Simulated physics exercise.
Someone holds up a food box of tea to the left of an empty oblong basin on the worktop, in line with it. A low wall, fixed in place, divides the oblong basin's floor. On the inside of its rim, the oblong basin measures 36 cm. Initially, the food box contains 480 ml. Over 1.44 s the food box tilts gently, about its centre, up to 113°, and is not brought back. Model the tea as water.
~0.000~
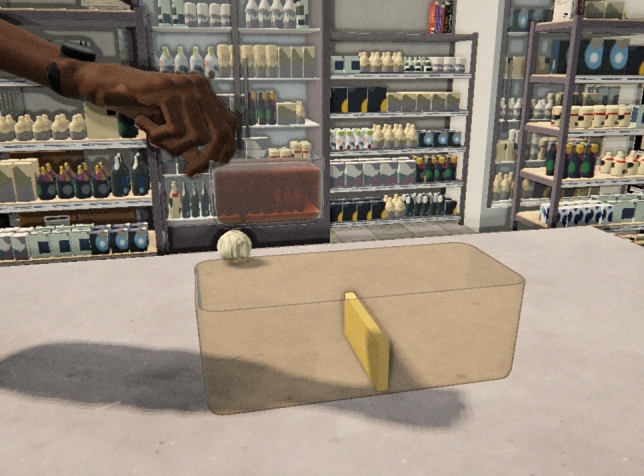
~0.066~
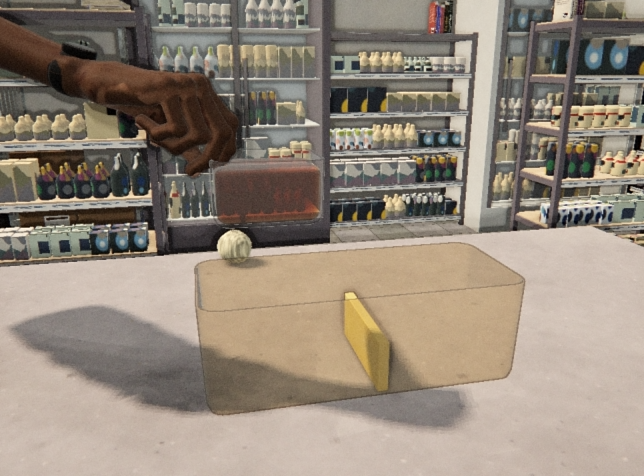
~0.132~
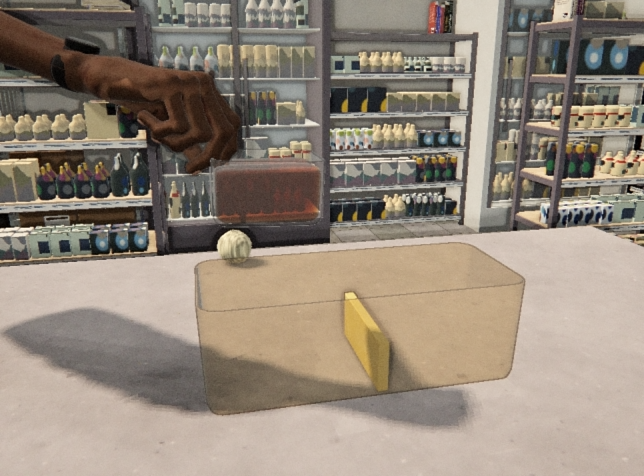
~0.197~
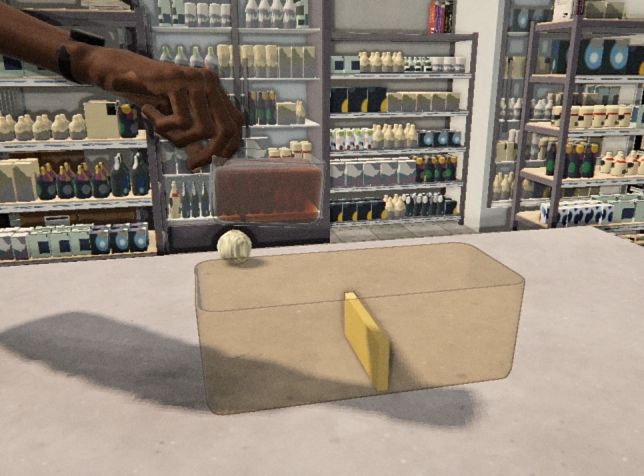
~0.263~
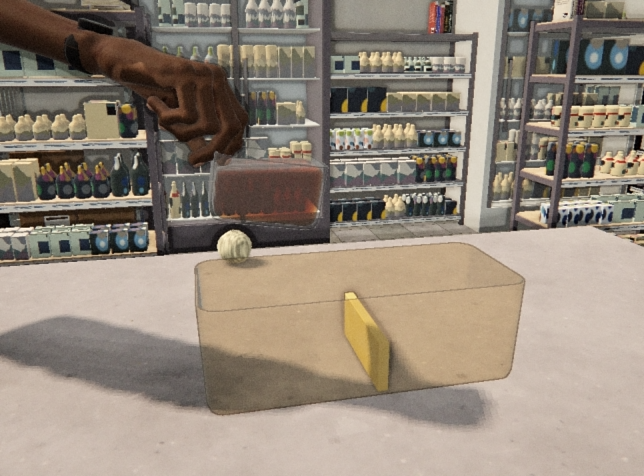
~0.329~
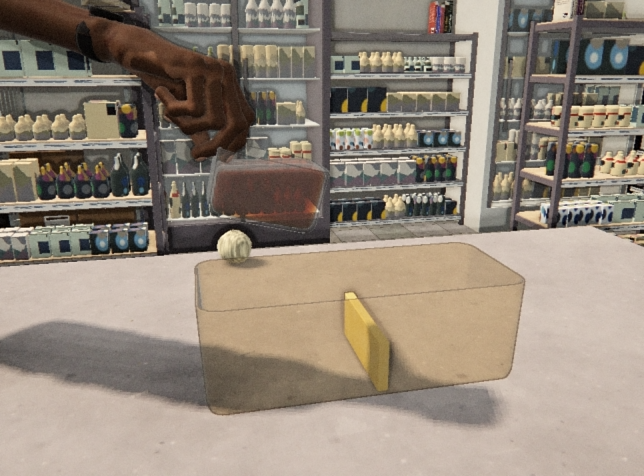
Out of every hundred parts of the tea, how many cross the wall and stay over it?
About 59 in every hundred.
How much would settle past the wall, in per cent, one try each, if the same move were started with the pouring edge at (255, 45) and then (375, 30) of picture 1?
About 0 %, then about 95 %.
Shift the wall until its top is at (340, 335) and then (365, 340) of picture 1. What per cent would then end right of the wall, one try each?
Try 1: 80 %; try 2: 65 %.
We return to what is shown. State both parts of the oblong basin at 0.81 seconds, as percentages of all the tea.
I'd say some 5 in a hundred on the left and 24 on the right.
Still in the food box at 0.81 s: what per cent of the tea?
Close to 42 percent of the liquid remains at that time.
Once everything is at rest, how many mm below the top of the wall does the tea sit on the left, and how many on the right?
Left: Roughly 52 mm; right: Roughly 46 mm.
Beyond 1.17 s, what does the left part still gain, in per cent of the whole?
Difference: Approx. 12 %.
Then, 0.81 s in, the tilt is 68° and 43 per cent is still to pour, 5 is left of the wall and 25 right of it.
Then, 1.17 s in, the tilt is 103° and 7 per cent is still to pour, 29 is left of the wall and 59 right of it.
Then, 1.54 s in, the tilt is 113° and 0 per cent is still to pour, 41 is left of the wall and 59 right of it.
Then, 1.94 s in, the tilt is 113° and 0 per cent is still to pour, 41 is left of the wall and 59 right of it.
Finally, 41 per cent lies left of the wall, 59 right of it and 0 outside.
